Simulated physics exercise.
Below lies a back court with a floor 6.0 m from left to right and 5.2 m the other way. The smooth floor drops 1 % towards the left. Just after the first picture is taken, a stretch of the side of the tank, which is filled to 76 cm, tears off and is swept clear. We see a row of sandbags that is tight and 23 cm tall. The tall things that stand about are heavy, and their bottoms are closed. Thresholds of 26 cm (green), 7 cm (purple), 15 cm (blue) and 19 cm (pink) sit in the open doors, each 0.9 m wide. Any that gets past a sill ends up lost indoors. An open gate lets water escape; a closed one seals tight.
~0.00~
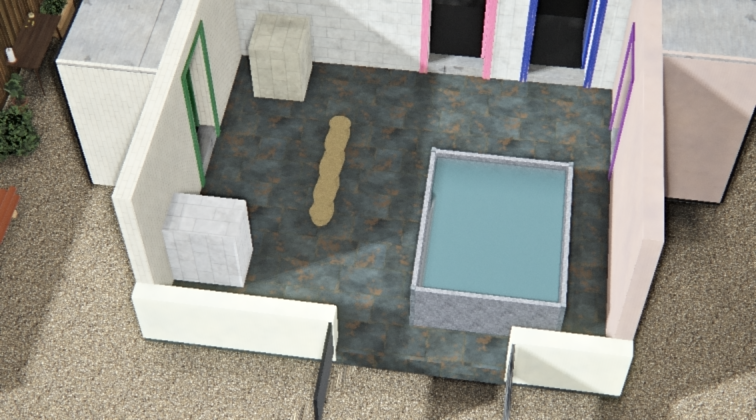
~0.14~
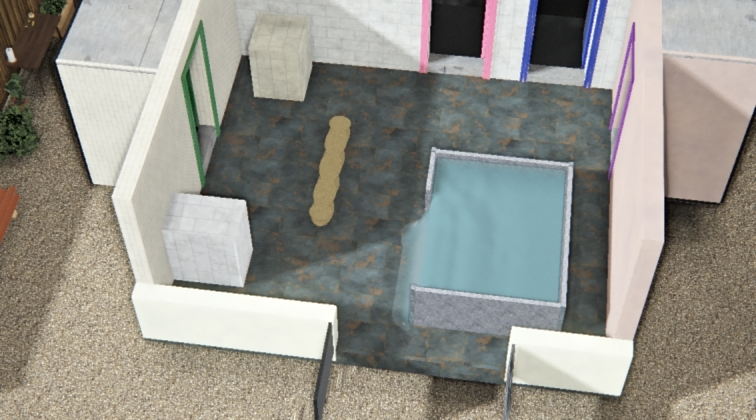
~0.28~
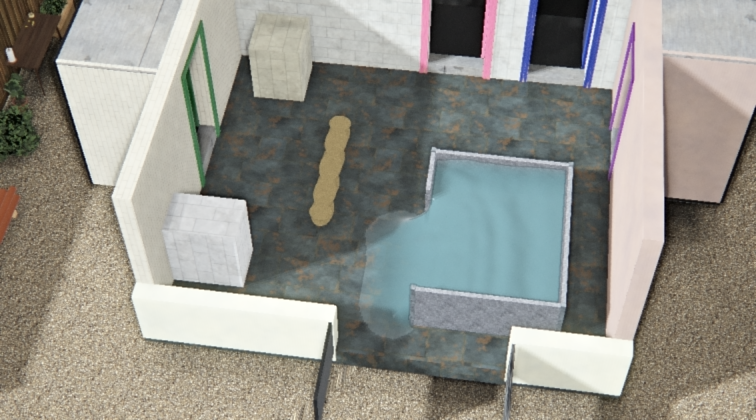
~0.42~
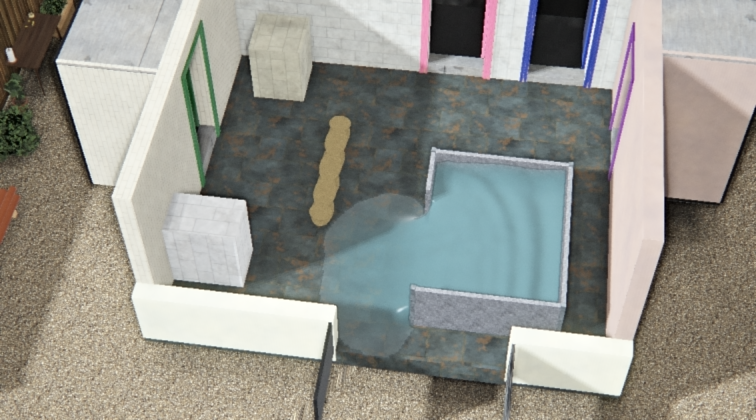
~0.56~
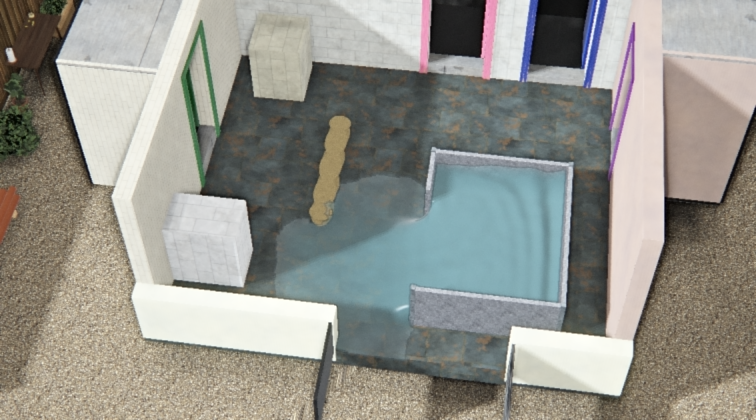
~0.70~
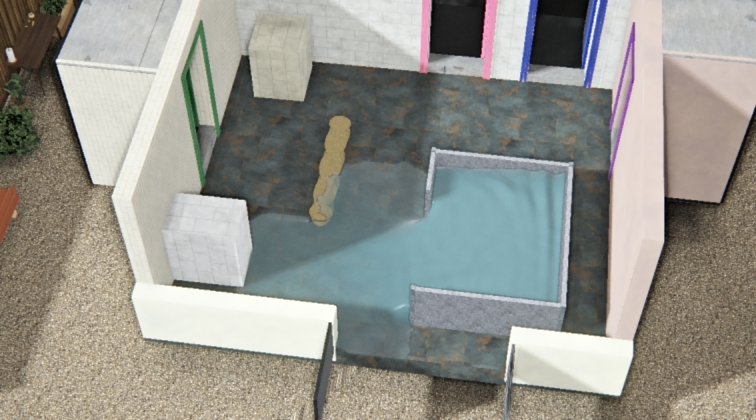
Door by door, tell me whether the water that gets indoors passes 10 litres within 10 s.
Here is the picture: At the green door it stays within 10 litres; at the purple door it goes past 10 litres; at the blue door it stays within 10 litres; at the pink door it stays within 10 litres.
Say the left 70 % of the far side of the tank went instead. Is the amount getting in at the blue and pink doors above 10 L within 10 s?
At the blue door the limit is surpassed; at the pink door it is surpassed.
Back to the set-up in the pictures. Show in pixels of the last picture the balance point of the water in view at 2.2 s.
(364, 256).
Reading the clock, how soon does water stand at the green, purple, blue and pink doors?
Doors: Green 1.4 s / purple 5.5 s / blue 3.4 s / pink 2.4 s.
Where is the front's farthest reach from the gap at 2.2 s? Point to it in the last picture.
Roughly at pixel (241, 59).
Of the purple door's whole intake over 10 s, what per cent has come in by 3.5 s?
Around 0 percent.
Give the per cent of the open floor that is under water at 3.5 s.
65 %.
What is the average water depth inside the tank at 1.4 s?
About 43 cm.
After 1.4 s water covers 35 % of the floor and is deepest (62 cm) near (164, 315); green door not reached, purple door not reached, blue door not reached, pink door not reached.
After 2.2 s water covers 50 % of the floor and is deepest (74 cm) near (174, 283); green door 21 cm at the sill, 0 L in, purple door not reached, blue door not reached, pink door not reached.
After 3.5 s water covers 65 % of the floor and is deepest (42 cm) near (241, 59); green door 21 cm at the sill, 0 L in, purple door not reached, blue door 1 cm at the sill, 0 L in, pink door 6 cm at the sill, 0 L in.
After 6.0 s water covers 80 % of the floor and is deepest (30 cm) near (606, 101); green door 15 cm at the sill, 1 L in, purple door 14 cm at the sill, 2 L in, blue door 11 cm at the sill, 0 L in, pink door 19 cm at the sill, 2 L in.
After 10.0 s water covers 95 % of the floor and is deepest (18 cm) near (164, 315); green door 13 cm at the sill, 1 L in, purple door 11 cm at the sill, 54 L in, blue door 9 cm at the sill, 1 L in, pink door 8 cm at the sill, 2 L in.
